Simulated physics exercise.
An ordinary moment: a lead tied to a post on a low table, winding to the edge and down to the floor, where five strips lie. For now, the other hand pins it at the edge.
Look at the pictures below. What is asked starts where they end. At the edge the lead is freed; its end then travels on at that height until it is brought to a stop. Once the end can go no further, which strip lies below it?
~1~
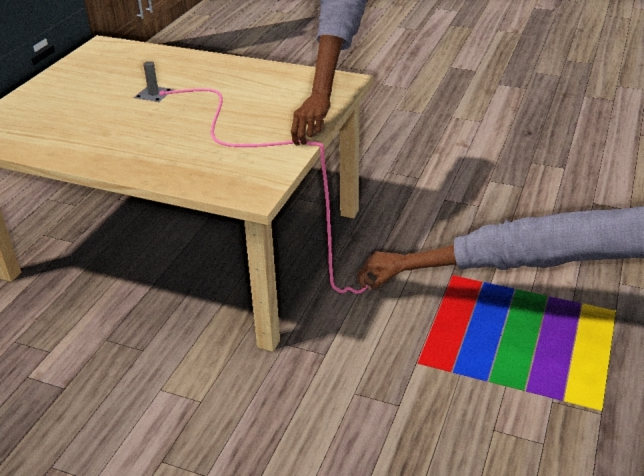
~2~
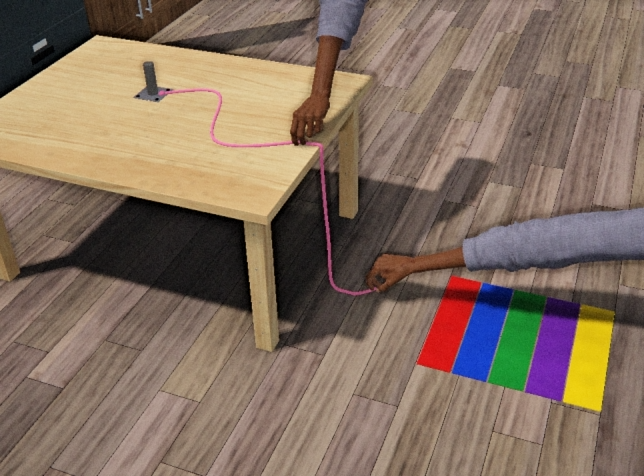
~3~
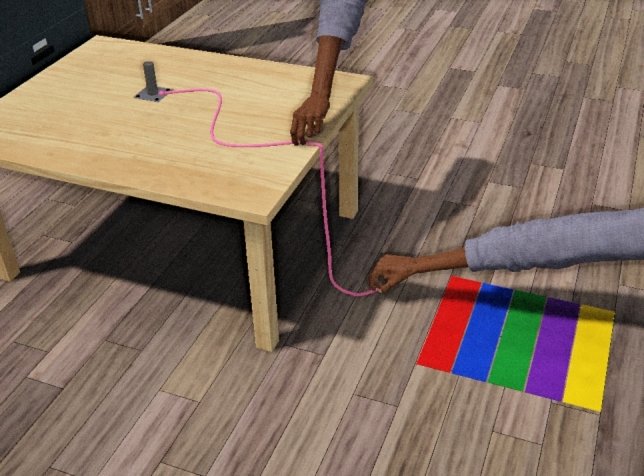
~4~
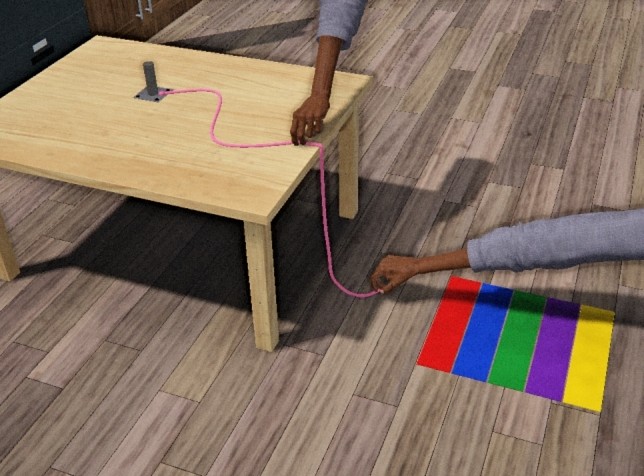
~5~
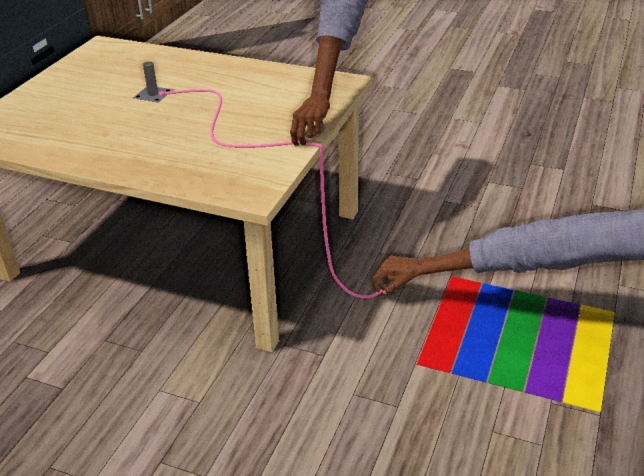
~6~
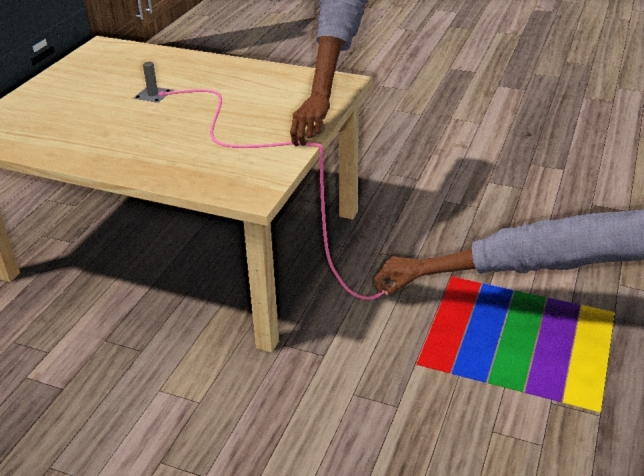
The purple strip lies below it.
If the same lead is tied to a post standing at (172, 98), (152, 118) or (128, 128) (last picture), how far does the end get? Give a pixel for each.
First try about (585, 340), second about (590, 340), third about (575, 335).
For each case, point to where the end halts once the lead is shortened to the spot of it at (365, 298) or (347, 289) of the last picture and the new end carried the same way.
In order, roughly (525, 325) and (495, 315).
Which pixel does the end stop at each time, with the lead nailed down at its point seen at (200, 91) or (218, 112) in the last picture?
Try by try: (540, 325), (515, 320).
Early on, end near (484, 314); over blue.
Midway, end near (528, 325); over green.
At the end of the slack, end near (554, 331); over purple. It halts on the purple strip.
